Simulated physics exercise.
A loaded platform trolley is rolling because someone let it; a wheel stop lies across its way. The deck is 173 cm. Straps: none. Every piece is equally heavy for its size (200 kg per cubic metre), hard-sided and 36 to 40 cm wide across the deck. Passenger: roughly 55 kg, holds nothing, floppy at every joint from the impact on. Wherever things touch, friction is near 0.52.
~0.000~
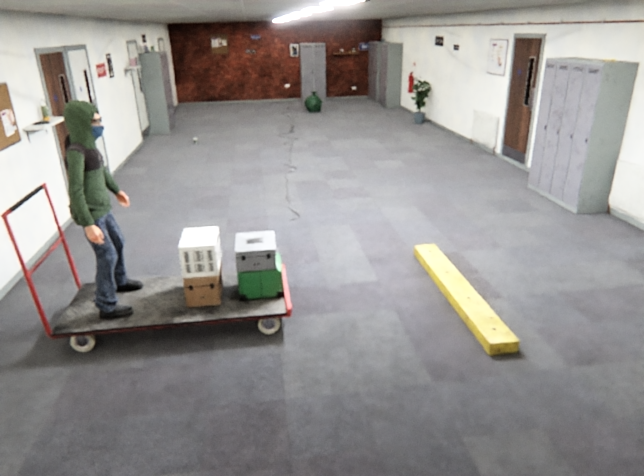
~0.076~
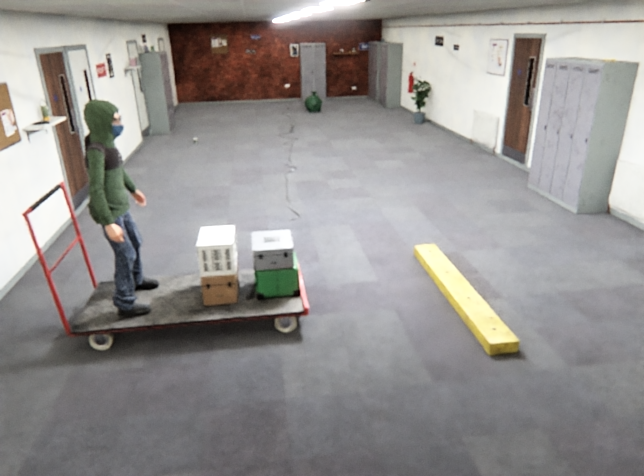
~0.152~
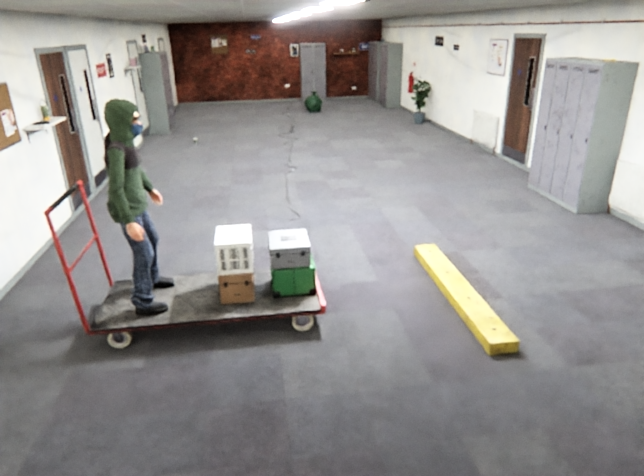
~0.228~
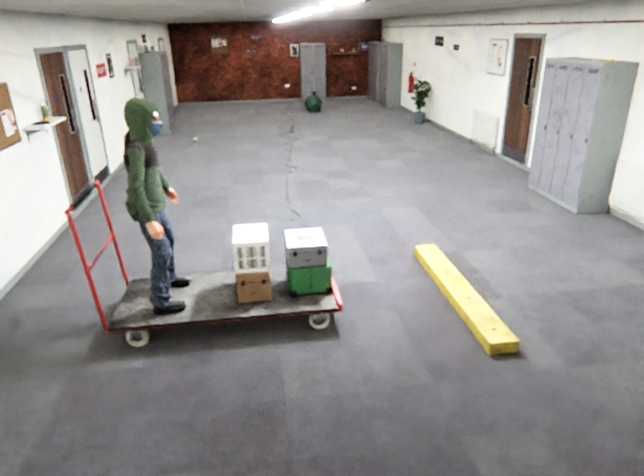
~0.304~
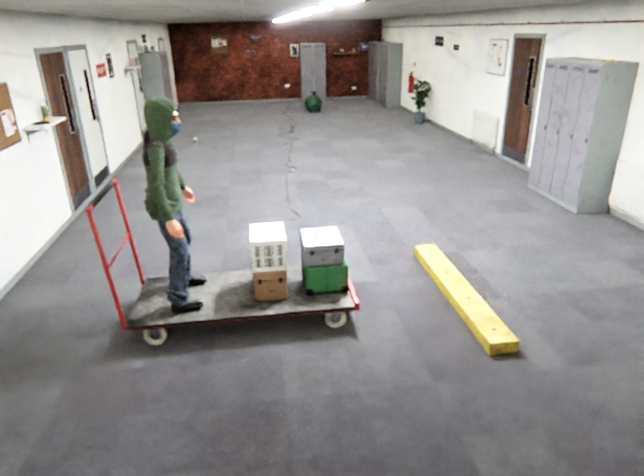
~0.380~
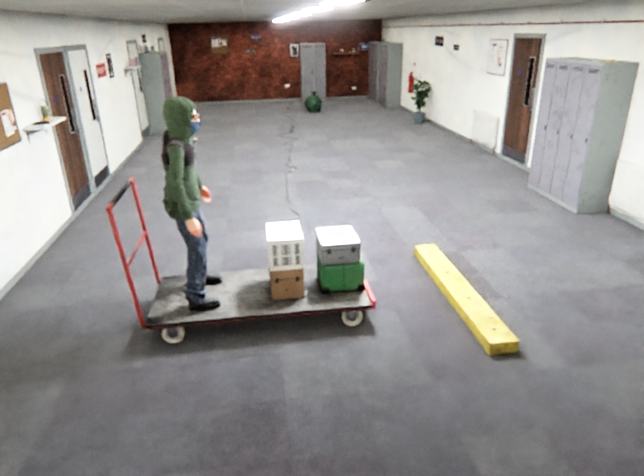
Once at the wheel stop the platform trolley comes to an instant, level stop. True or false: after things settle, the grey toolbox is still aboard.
False.
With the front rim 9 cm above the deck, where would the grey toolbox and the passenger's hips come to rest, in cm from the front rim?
The grey item would end 60 cm past the front rim, while the hips end 110 cm behind it.
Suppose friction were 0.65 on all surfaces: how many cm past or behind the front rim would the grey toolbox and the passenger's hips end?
Rest positions: Grey at 60 cm past the rim; hips at 70 cm behind the rim.
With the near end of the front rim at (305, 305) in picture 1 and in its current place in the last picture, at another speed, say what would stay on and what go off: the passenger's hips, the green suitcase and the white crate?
Hips - kept, green - kept, white - kept.
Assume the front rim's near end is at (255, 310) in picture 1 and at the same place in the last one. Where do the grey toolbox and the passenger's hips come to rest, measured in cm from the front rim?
Rest positions: Grey 90 cm past rim; hips 70 cm behind rim.
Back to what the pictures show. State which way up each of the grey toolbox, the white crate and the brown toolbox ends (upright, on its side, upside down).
At rest: Grey inverted; white standing; brown standing.
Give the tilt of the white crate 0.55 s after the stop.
Its tilt is about 40°.
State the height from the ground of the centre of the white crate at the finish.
60 cm.
After 0.84 s the deck stops.
After 1.09 s the grey toolbox is 7 cm past the rim, tilted 15°, near (467, 237) in the last picture's view.
After 1.39 s the grey toolbox is 37 cm past the rim, tilted 95°, near (495, 275) in the last picture's view.
After 1.84 s the grey toolbox is 63 cm past the rim, tilted 180°, near (521, 281) in the last picture's view.
At rest, 4.8 s, past the rim, grey toolbox; behind it, brown toolbox, white crate, green suitcase and the passenger's hips.
